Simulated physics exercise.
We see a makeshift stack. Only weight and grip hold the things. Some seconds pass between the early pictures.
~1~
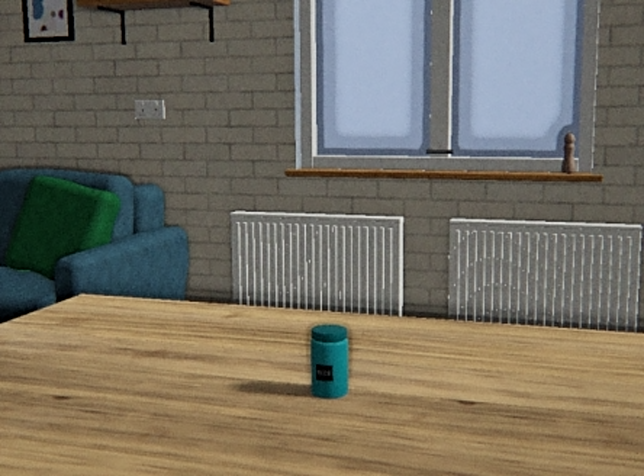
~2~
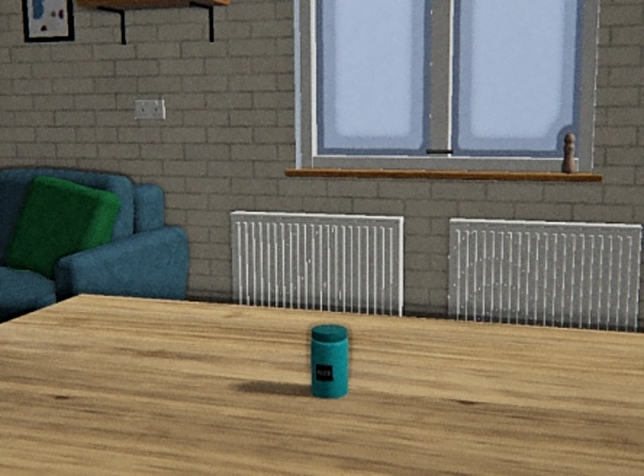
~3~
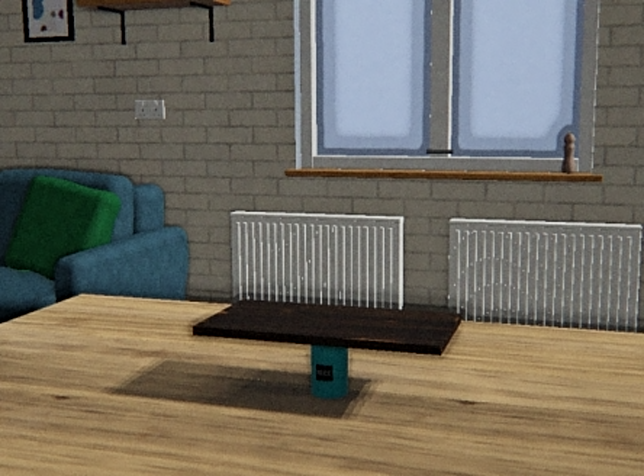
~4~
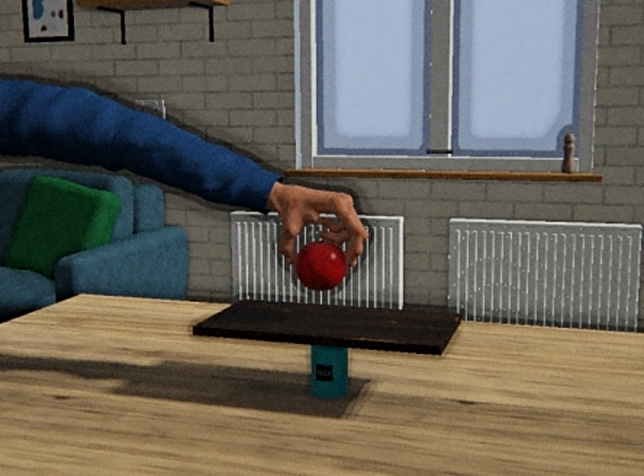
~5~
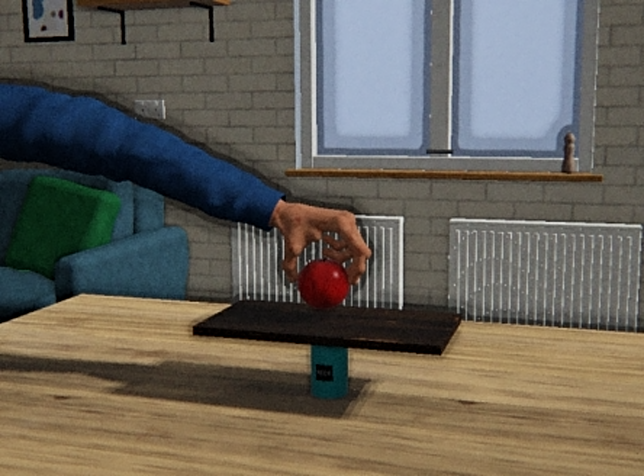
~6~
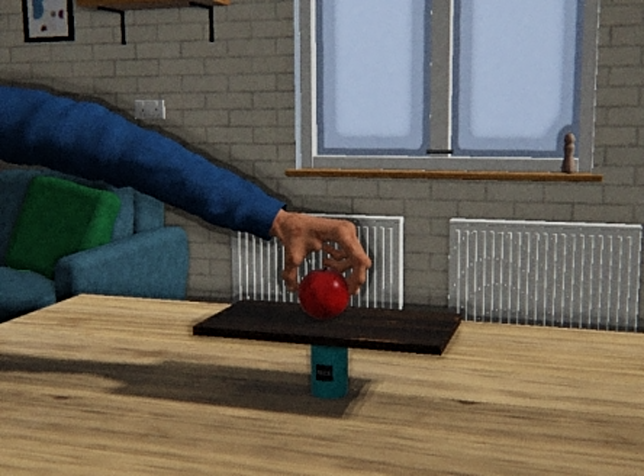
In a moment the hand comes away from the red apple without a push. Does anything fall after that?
As it turns out, it stays up.
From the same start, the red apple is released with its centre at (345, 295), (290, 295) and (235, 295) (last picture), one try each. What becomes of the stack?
First, it keeps its balance; second, it holds; third, it comes apart.
Then, 0.20 s later than the last frame, all is still.
Then, 0.70 s later than the last frame, red apple resting near (324, 294).
When it is over, all 3 as before. End places, in pixels of the last picture, red apple near (324, 294). The stack keeps its balance.
